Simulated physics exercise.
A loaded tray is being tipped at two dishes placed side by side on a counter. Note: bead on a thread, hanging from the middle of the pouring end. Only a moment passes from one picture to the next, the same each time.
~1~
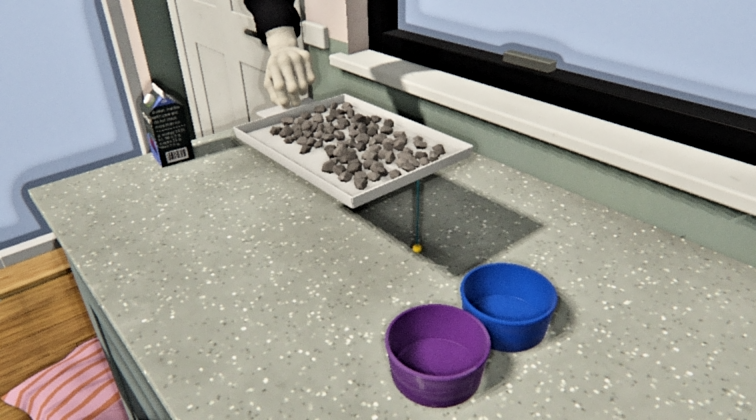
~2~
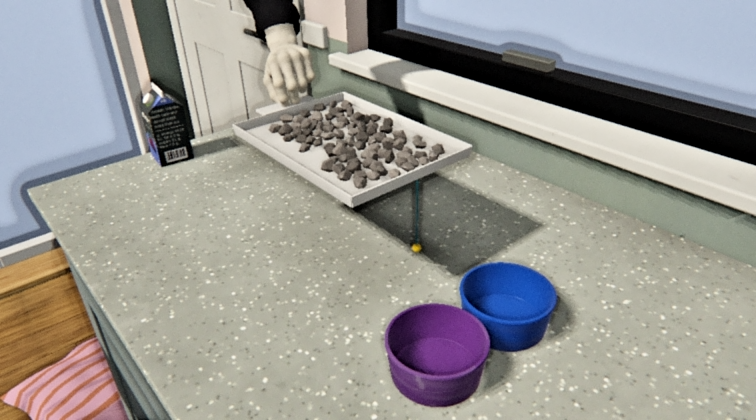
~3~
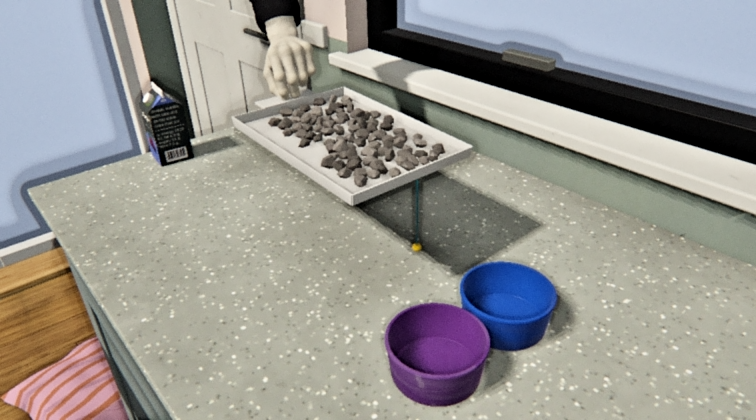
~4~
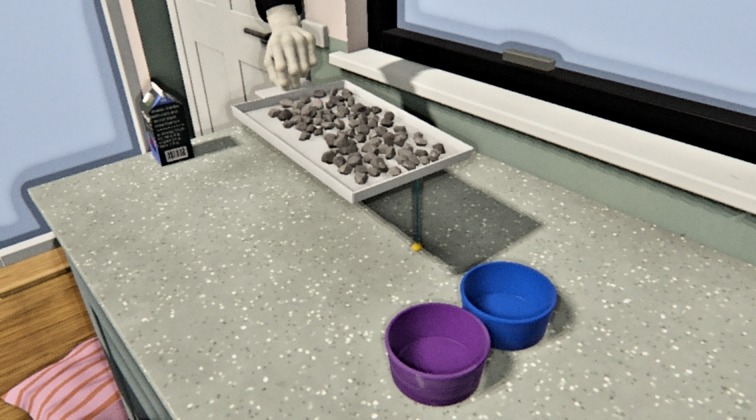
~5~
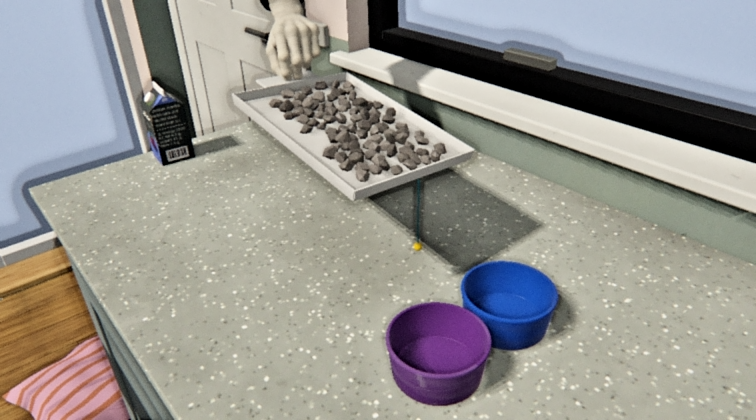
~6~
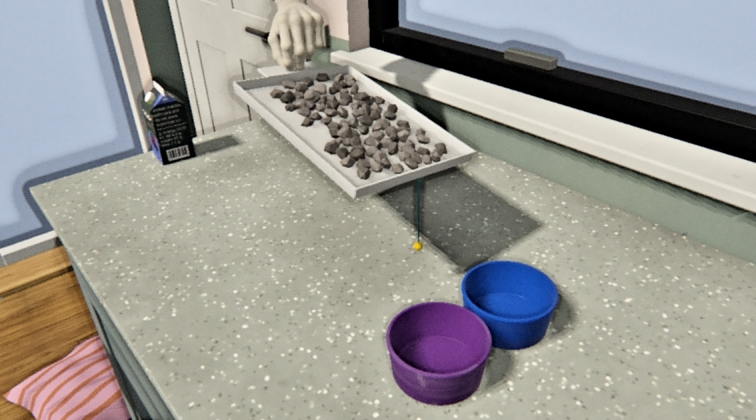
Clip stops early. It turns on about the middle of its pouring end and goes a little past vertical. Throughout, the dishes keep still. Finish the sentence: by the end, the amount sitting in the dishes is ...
... less than a third of what the tray held.
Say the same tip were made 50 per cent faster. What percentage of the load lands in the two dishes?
Something like 0 percent, give or take.
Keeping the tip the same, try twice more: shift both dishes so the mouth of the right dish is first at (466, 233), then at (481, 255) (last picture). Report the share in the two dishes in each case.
Roughly 80% first, roughly 70% second.
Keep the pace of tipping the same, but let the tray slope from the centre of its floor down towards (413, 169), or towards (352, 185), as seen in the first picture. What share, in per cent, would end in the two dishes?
Roughly 10 percent, then 0 percent.
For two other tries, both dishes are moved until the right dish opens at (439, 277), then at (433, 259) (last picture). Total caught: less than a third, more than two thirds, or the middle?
Under a third, then below one third.
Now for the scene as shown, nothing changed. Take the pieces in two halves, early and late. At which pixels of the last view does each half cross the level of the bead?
First around (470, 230), afterwards around (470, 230).
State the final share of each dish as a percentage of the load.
At the end, 0 percent of the load sits in the left dish and 0 percent in the right dish.
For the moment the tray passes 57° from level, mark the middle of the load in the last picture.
I'd put the middle of the pieces at roughly (420, 115).
Soon, tray tipped steeply; all on the tray.
A while on, tray tipped right over; about a quarter on the tray; a stray few in the right dish; about two thirds outside both; about a quarter in the air.
Towards the end, tray tipped past a quarter turn; a stray few in the right dish; nearly all outside both.
Finally, tray tipped past a quarter turn; none in the left dish; a stray few in the right dish; nearly all outside both.
